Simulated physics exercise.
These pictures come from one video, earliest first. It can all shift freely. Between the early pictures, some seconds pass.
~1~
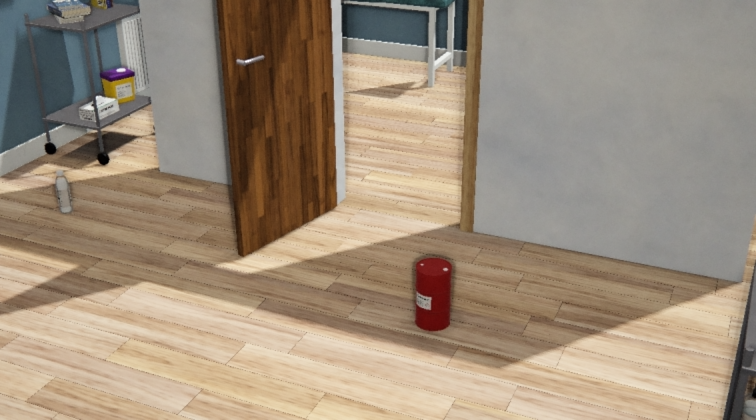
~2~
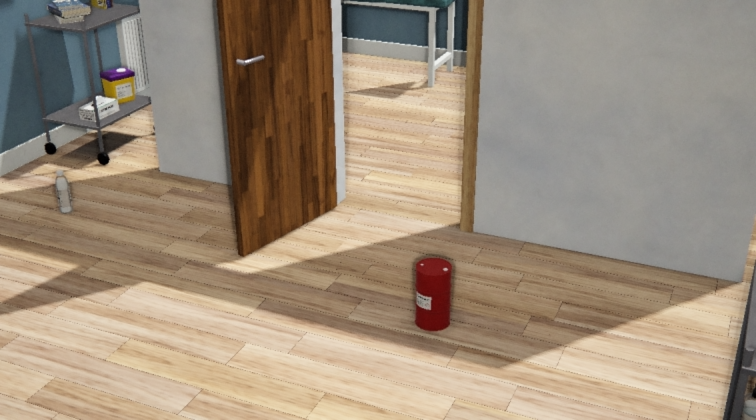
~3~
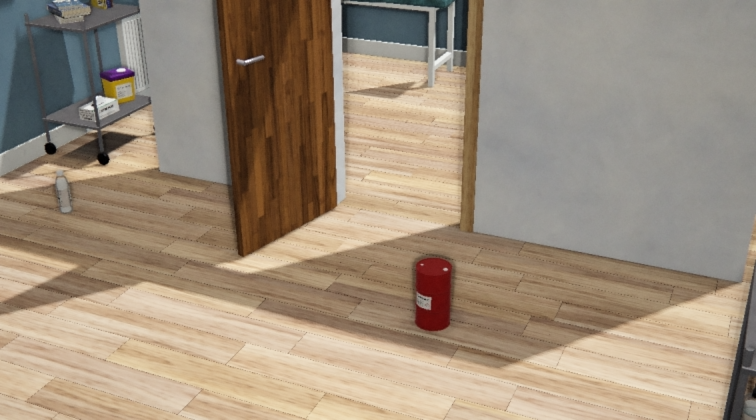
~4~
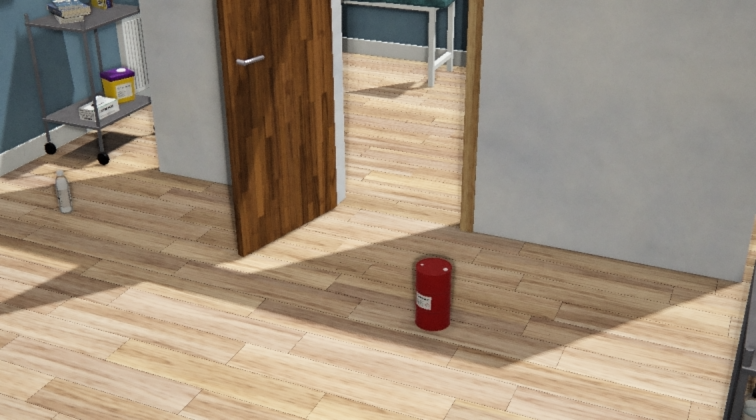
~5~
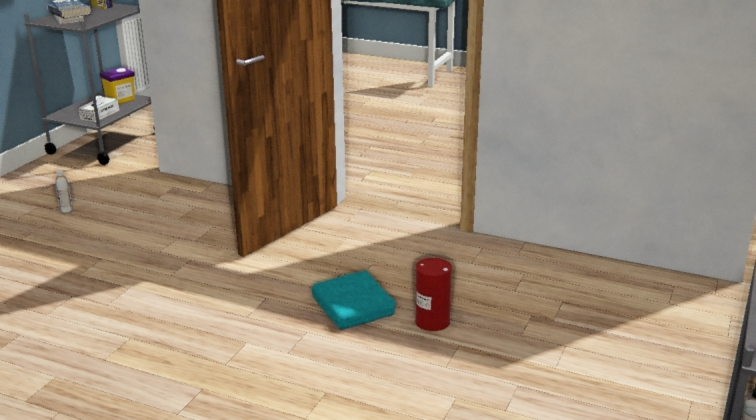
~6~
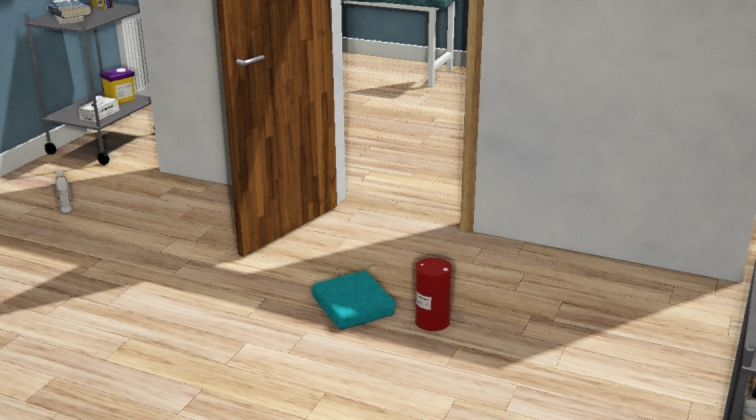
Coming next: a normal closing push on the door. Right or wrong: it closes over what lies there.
Right.
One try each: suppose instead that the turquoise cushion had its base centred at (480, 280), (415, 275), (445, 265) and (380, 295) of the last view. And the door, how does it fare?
Well, the first time the door completes its swing, the second time it completes its swing, the third time it completes its swing, and the fourth time it completes its swing.
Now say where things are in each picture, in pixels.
The first frame shows door wide open and still; red canister (433, 294).
The second frame shows door wide open and still; red canister (433, 294).
The third frame shows door wide open and still; red canister (433, 294).
The fourth frame shows door wide open and still; red canister (433, 294).
The fifth frame shows door wide open and still; red canister (433, 294).
The sixth frame shows door wide open and still; turquoise cushion (353, 299); red canister (433, 294).
Then, 1.00 s later than the last frame, door 69° open.
Then, 1.60 s later than the last frame, door 34° open.
When it is over, door 0° open; both as before. End places, in pixels of the last picture, turquoise cushion near (353, 299).
